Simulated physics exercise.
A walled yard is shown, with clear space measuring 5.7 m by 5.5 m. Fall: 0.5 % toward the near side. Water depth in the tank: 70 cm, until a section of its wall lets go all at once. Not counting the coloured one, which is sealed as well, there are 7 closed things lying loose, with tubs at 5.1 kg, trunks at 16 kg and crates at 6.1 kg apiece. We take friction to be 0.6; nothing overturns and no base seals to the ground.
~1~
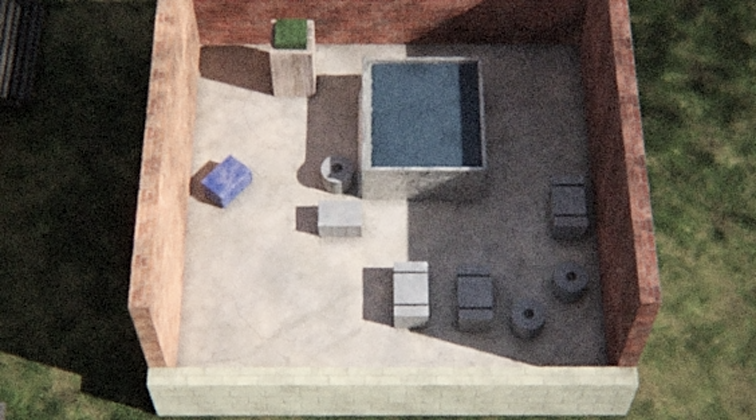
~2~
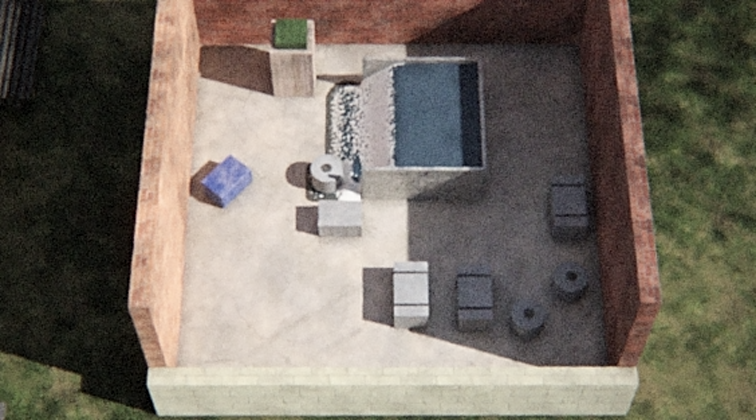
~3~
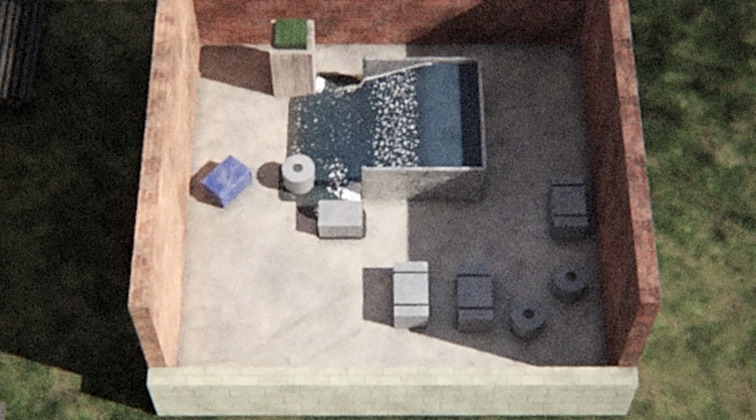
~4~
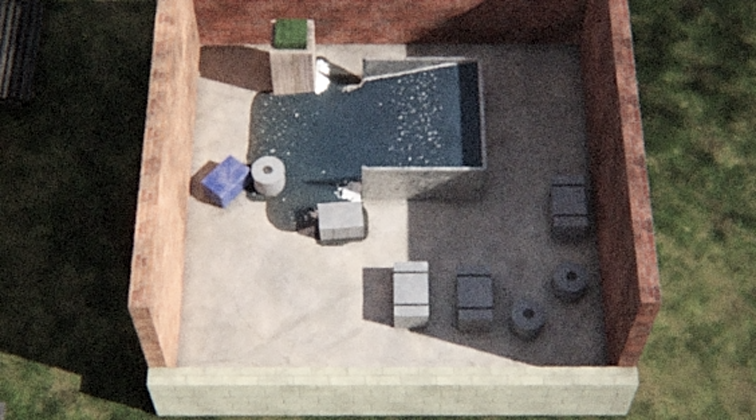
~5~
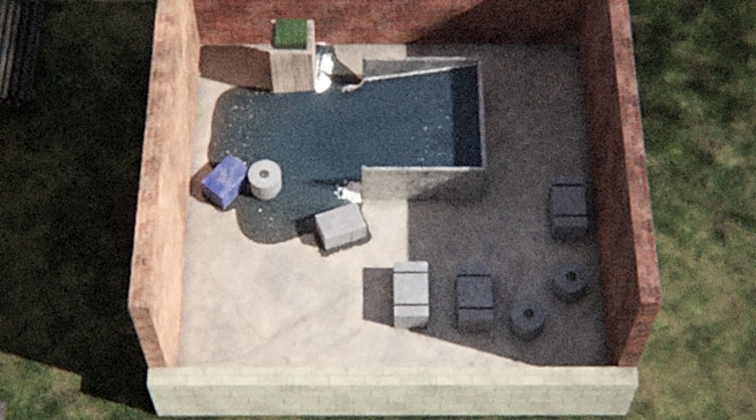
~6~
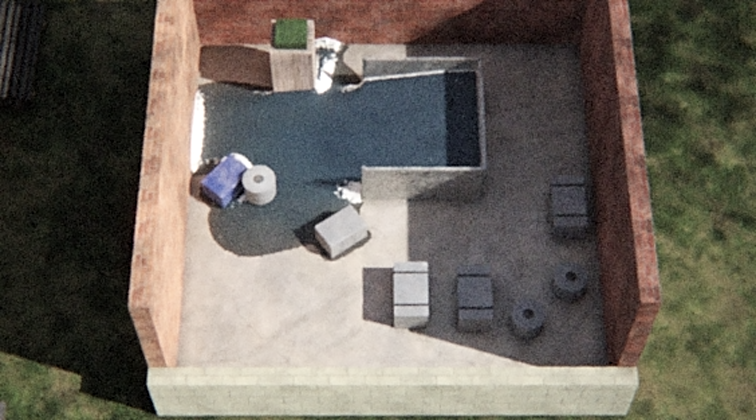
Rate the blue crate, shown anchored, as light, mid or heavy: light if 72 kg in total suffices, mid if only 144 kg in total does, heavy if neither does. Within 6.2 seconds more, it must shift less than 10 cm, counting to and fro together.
Mid.
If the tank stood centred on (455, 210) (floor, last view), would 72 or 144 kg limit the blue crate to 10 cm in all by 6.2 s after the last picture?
Lab note - in that case: Heavier mass required.
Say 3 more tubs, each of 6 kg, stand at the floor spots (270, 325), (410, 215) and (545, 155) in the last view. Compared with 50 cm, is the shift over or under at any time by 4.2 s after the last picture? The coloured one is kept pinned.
Order as listed: Outside the limit, inside the limit, inside the limit.
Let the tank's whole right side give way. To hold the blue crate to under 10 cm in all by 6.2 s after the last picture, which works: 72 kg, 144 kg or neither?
That way round, the lesser mass holds.
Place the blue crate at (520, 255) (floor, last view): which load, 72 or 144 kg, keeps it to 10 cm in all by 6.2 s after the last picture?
Short version: The lighter already works.
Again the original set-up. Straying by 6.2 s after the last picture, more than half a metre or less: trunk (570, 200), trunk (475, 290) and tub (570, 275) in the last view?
Order as listed: Above threshold / above threshold / below threshold.
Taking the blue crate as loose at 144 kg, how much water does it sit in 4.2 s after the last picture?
9 cm, roughly.
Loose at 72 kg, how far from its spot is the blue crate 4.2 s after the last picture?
I'd put it at roughly 100 cm.
Then, 0.6 s after the last picture the blue crate would be 10 cm from its start with 72 kg and 0 cm from its start with 144 kg; 18 cm of water round it then.
Then, 2.3 s after the last picture the blue crate would be 97 cm from its start with 72 kg and 0 cm from its start with 144 kg; 16 cm of water round it then.
Then, 4.2 s after the last picture the blue crate would be 97 cm from its start with 72 kg and 0 cm from its start with 144 kg; 9 cm of water round it then.
Then, 6.2 s after the last picture the blue crate would be 97 cm from its start with 72 kg and 0 cm from its start with 144 kg; 4 cm of water round it then.
